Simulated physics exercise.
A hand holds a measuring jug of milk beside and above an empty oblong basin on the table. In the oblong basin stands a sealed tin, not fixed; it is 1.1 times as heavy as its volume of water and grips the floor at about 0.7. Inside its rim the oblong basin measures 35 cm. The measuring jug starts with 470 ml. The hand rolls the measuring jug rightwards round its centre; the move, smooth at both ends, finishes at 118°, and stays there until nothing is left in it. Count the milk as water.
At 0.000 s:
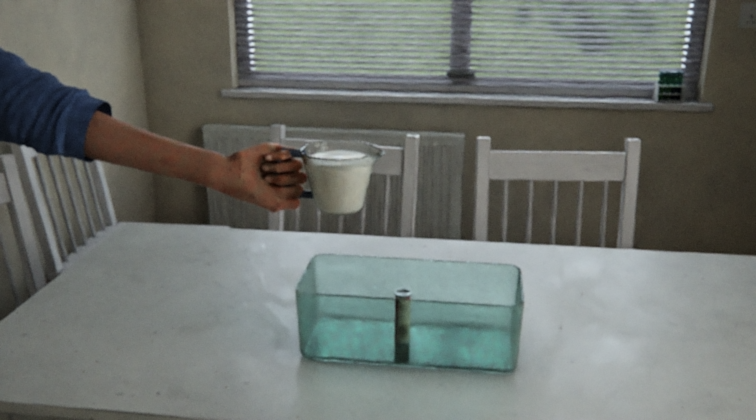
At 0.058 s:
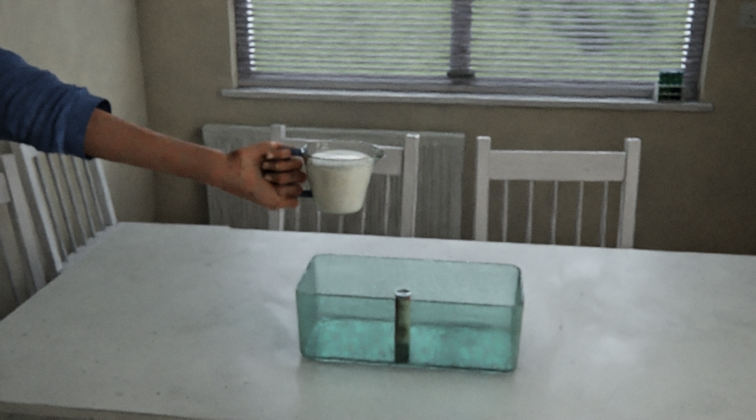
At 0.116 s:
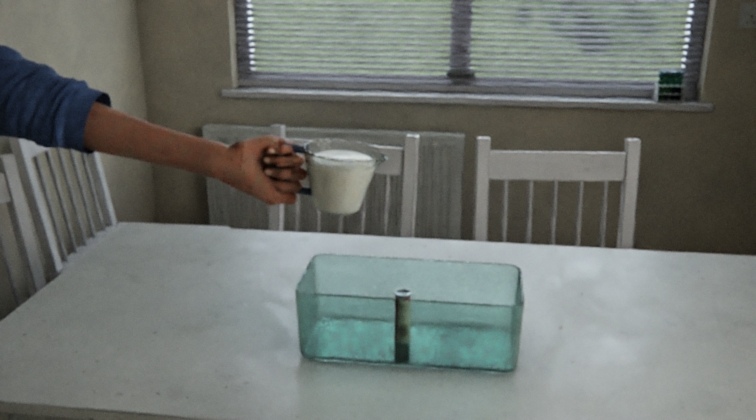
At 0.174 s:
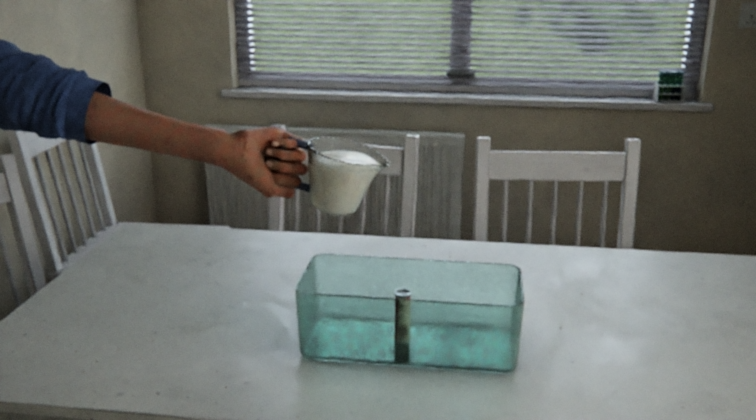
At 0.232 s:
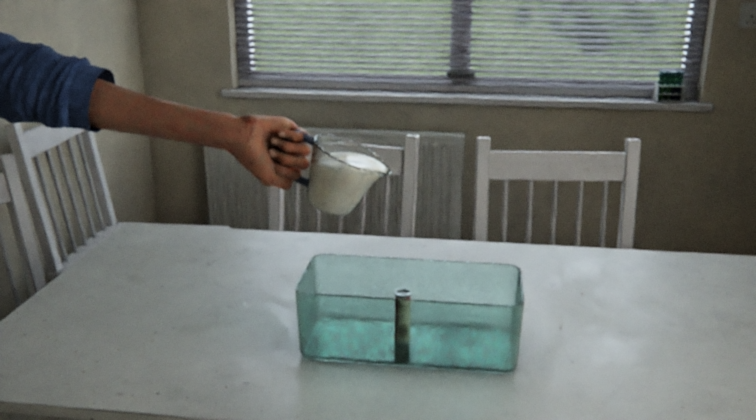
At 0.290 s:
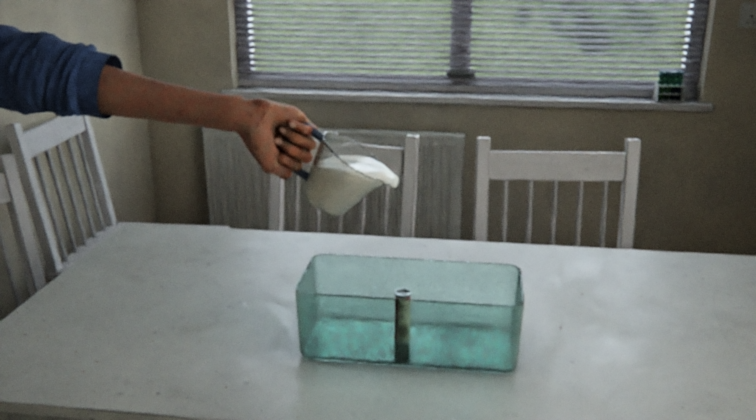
A hand held a glass jug of milk above a greenish, clear oblong basin on a white table, then gradually tilted it to the right until the milk reached over its lip.
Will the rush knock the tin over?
It topples.
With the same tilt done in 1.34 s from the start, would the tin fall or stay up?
The tin remains upright.
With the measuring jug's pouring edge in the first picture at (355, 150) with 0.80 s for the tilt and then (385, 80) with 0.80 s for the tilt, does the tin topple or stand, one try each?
First it topples; then it goes over.
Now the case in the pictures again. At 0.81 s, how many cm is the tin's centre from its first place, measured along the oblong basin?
About 1 cm.
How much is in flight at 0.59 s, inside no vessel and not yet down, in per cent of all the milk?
Near 34 in a hundred.
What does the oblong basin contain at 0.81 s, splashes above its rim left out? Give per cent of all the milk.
Some 96 per cent.
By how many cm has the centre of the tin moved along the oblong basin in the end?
Some 7.0 cm.
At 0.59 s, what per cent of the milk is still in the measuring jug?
Near 26 in a hundred.
Then, 0.59 s in, the tilt is 100° and 27 per cent is still to pour; the tin stands where it began.
Then, 0.81 s in, the tilt is 118° and 0 per cent is still to pour; the tin stands 1 cm from where it began.
Then, 1.05 s in, the tilt is 118° and 0 per cent is still to pour; the tin leans 34°.
Then, 1.30 s in, the tilt is 118° and 0 per cent is still to pour; the tin lies on its side.
Finally, the tin lies on its side.
